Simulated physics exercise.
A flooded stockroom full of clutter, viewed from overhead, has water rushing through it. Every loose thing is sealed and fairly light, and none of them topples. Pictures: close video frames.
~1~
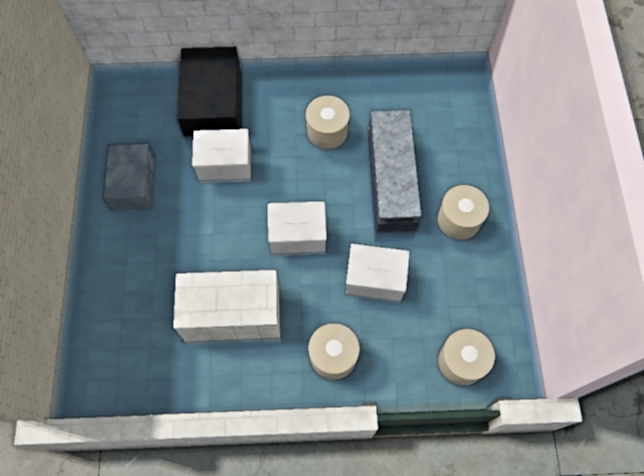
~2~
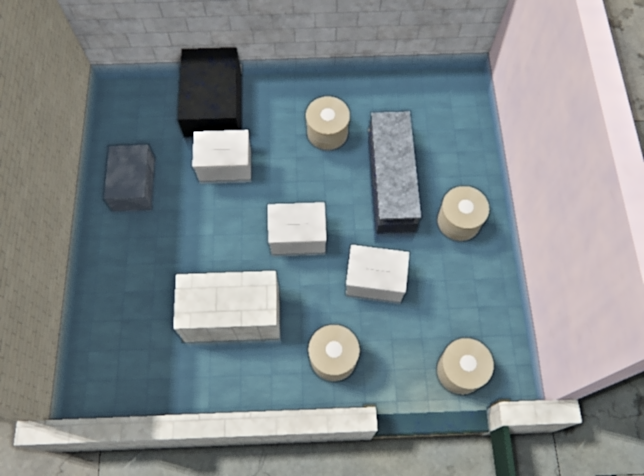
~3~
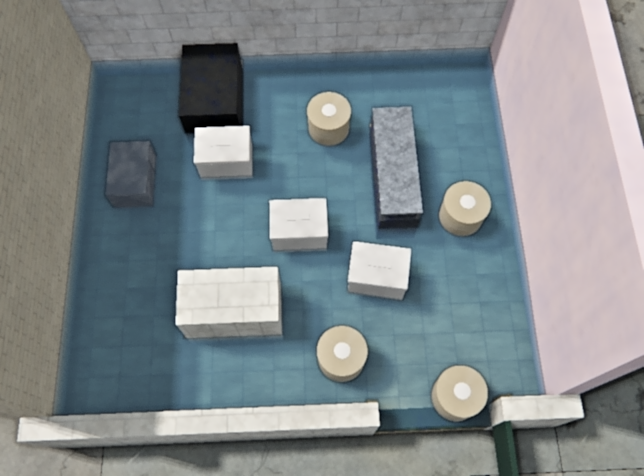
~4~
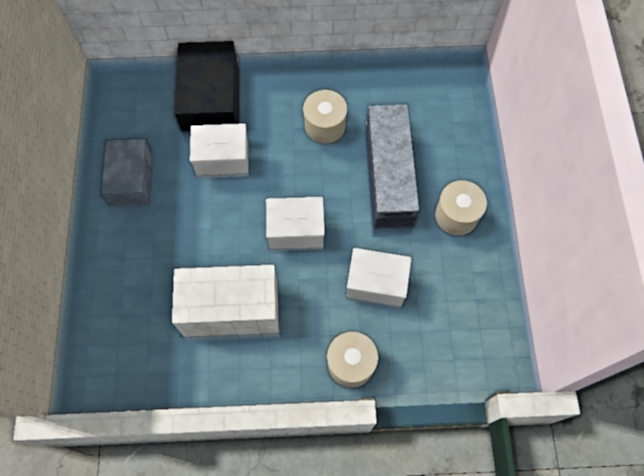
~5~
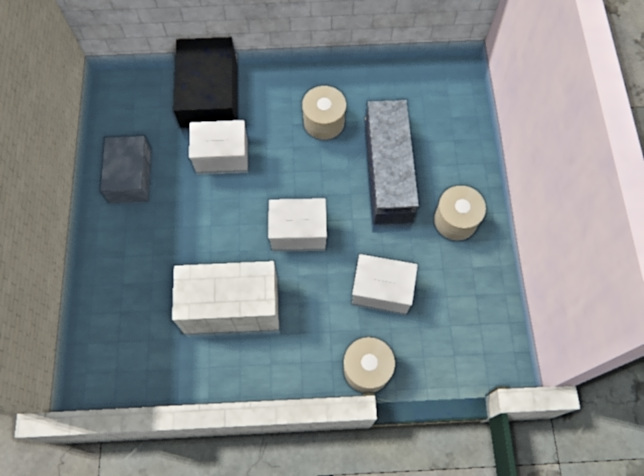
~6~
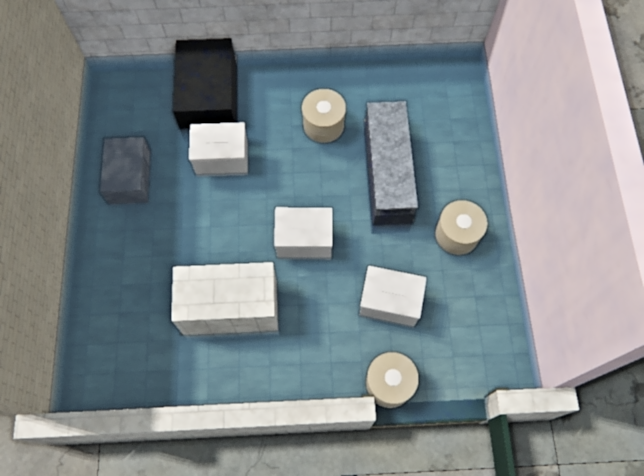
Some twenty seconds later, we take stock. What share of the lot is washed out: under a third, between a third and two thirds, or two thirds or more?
The portion will probably sit in the middle band.
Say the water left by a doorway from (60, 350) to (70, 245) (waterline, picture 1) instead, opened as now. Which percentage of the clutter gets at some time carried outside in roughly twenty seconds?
I make it 80 per cent.
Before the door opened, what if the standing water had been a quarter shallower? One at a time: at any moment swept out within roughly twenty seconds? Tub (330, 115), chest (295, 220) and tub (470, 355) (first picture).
In turn: Stays, washed out, gone.
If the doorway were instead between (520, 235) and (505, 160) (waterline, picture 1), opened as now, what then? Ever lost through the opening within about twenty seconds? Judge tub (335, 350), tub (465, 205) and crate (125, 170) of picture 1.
Going through them in turn: Escaped; escaped; remains behind.
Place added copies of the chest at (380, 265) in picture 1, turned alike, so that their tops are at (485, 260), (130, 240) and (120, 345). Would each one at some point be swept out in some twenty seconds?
Per object, in the order given: Exits at some point / never exits / exits at some point.
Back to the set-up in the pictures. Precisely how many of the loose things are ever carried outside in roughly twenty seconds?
The count is 5.
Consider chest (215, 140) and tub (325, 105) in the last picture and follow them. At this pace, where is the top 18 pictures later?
Close to (271, 169) and (347, 139).
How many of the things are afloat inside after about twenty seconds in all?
My count is 3.
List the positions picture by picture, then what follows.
A tub at (334, 348) floats; a chest at (378, 267) floats; 0 of 8 have shifted, in the first picture.
A tub at (334, 350), afloat; a chest at (378, 268), afloat; 1 of 8 have shifted, in the second picture.
A tub at (342, 351) floats, close to its start; a chest at (380, 265) floats; 2 of 8 have shifted, in the third picture.
A tub at (353, 357), afloat, close to its start; a chest at (379, 272) floats, close to its start; 3 of 8 have shifted, in the fourth picture.
A tub at (369, 362) floats, a stride from its start; a chest at (385, 279) floats, close to its start; 5 of 8 have shifted, in the fifth picture.
A tub at (393, 378) floats, a stride from its start; a chest at (394, 292), afloat, a stride from its start; 5 of 8 have shifted, in the sixth picture.
A moment on, 2 of 8 are out; 6 afloat.
Next, 5 of 8 are out; 3 afloat.
Later, 5 of 8 are out; 3 afloat.
In the end, 5 of 8 are out; 3 afloat.
